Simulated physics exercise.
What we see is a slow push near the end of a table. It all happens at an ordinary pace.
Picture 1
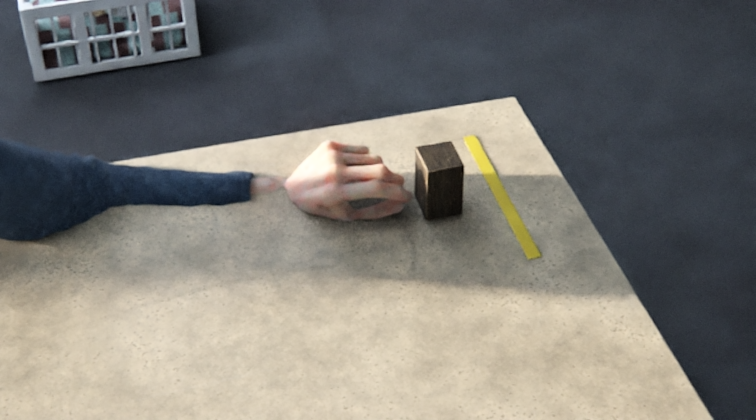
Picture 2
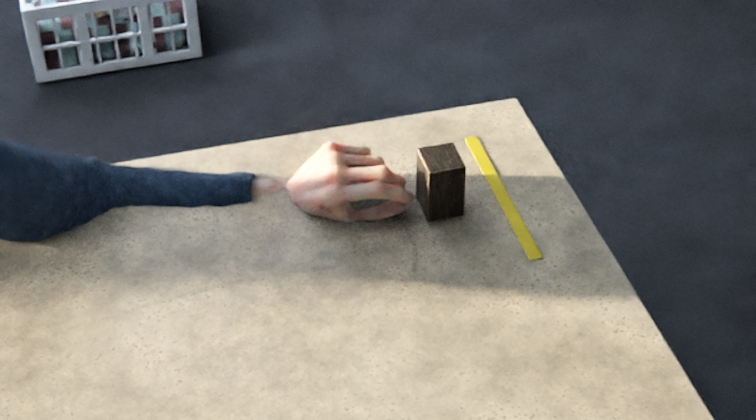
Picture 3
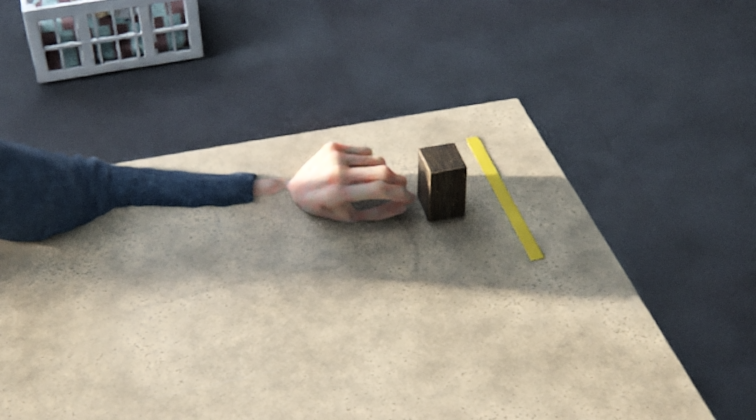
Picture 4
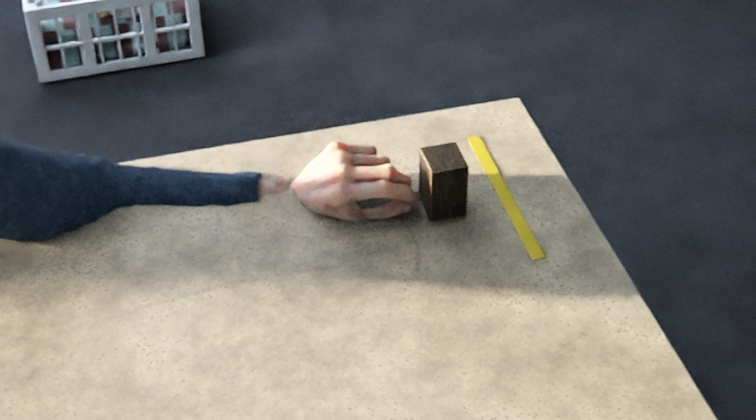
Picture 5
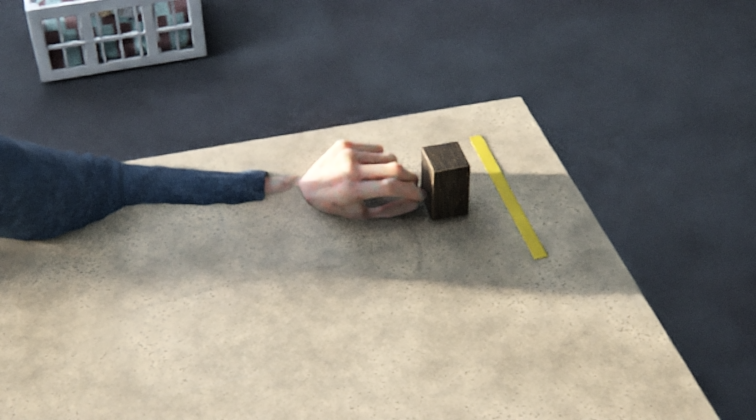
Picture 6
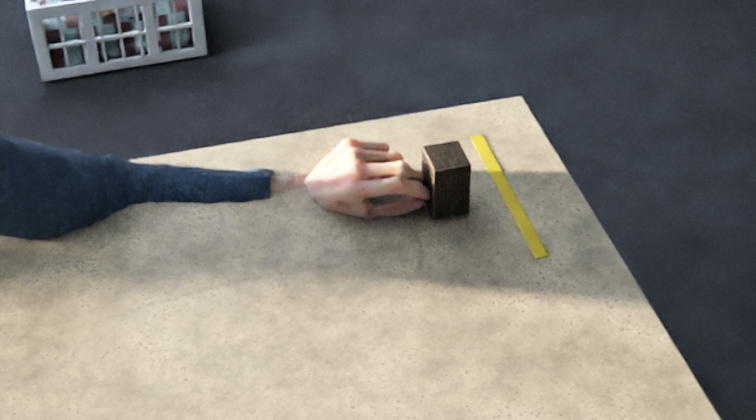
The clip opens with a blue-sleeved arm reaching from the left across a pale tabletop, its curled hand just beside an upright dark block, with a yellow strip to the right. The hand edges slightly rightward until its fingers are up against the block, which shows almost no movement relative to the strip.
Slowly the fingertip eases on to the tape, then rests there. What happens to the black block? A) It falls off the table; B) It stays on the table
It stays on the table.
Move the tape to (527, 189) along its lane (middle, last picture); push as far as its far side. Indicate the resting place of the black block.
Near (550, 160).
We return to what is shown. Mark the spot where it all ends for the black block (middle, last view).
Roughly (533, 165).
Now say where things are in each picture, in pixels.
In the first frame, black block (439, 181).
In the second frame, black block (440, 182).
In the third frame, black block (442, 183).
In the fourth frame, black block (443, 182).
In the fifth frame, black block (445, 181).
In the sixth frame, black block (446, 180).
Then, 0.42 s past the last view, black block travelled about its own width near (475, 175).
Then, 0.78 s past the last view, black block travelled about its own width near (505, 169).
Finally, the black block stays on the table, near (533, 164).
